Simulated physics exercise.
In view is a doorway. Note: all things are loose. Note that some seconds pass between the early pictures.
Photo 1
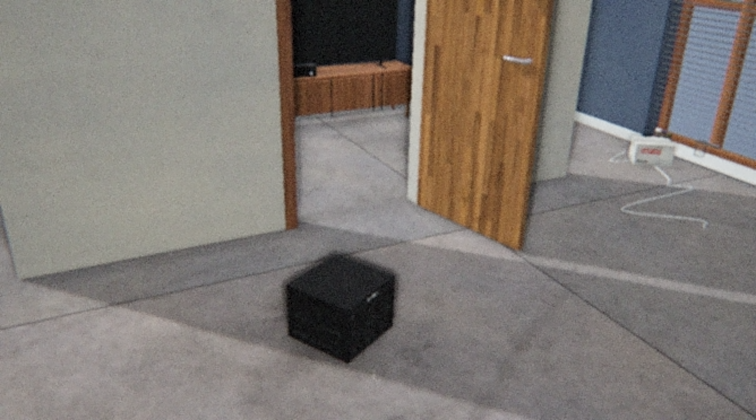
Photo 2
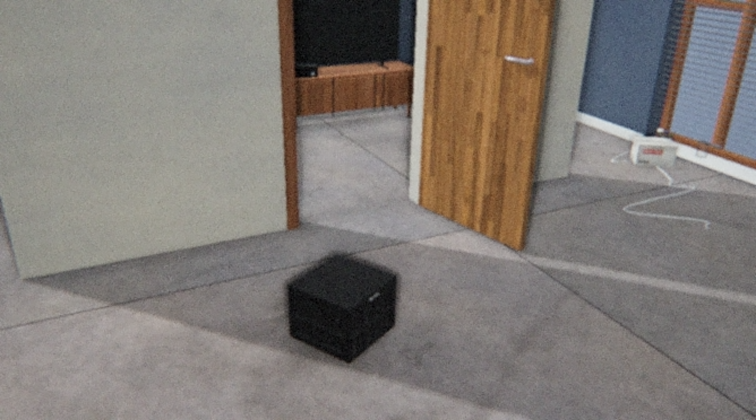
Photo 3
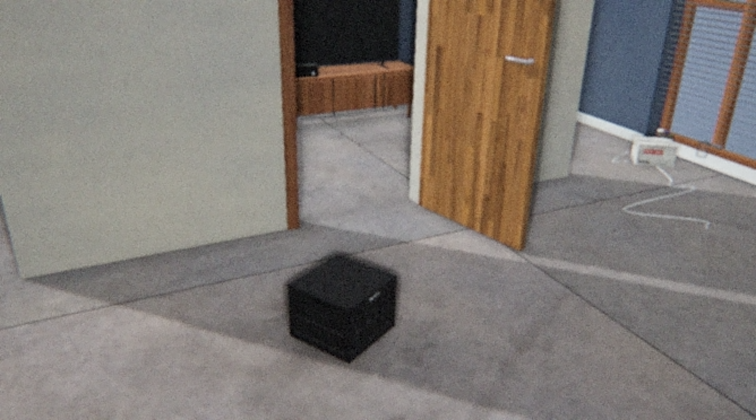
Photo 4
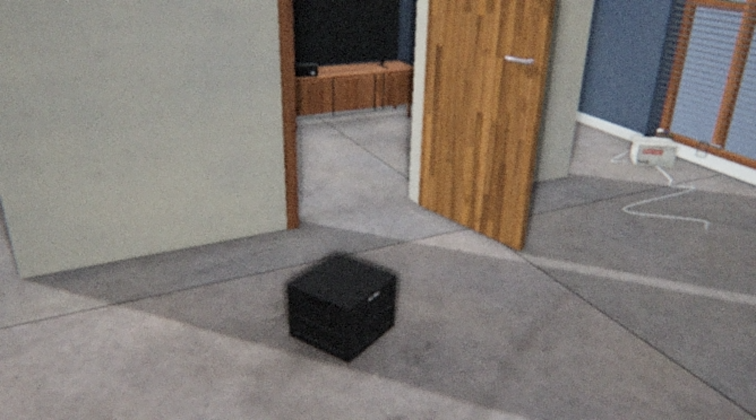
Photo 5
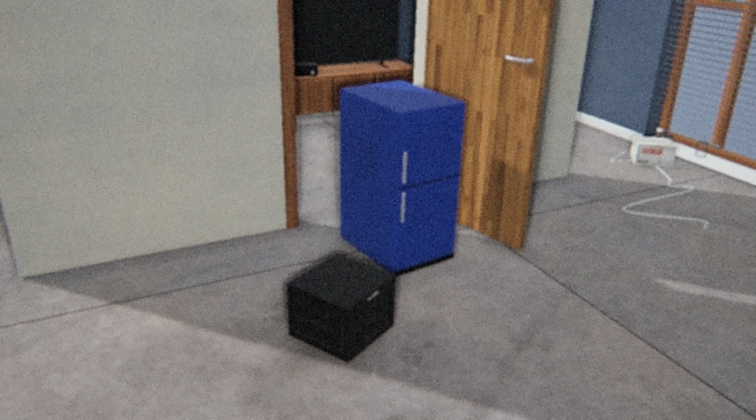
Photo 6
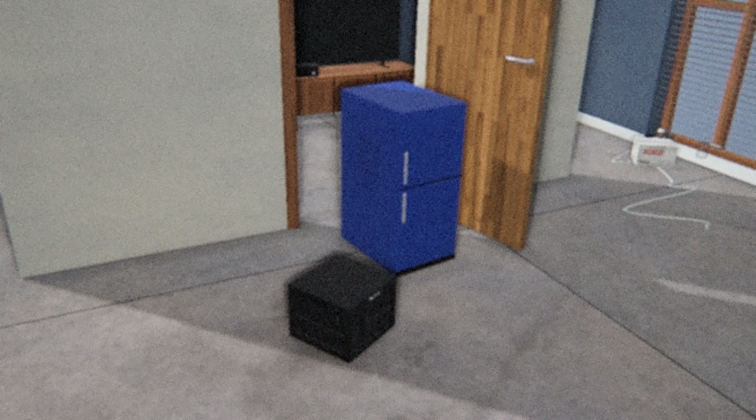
The video shows a black crate resting on a gray floor before a doorway with a wooden door standing wide open and still. Later, a blue appliance resembling a refrigerator appears behind the crate, and nothing else visibly moves.
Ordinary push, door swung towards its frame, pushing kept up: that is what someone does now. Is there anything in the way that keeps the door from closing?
My guess: Door kept ajar.
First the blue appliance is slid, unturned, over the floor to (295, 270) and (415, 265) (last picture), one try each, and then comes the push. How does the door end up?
Well, the first time the door completes its swing, and the second time it halts partway.
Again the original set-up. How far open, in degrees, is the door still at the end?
It comes to about 75°.
Then, 0.50 s after the last picture, door at 92°.
Then, 0.70 s after the last picture, door at 81°.
At rest, door at 76°; both in place. Seen from the same camera at the end, blue appliance near (398, 175).
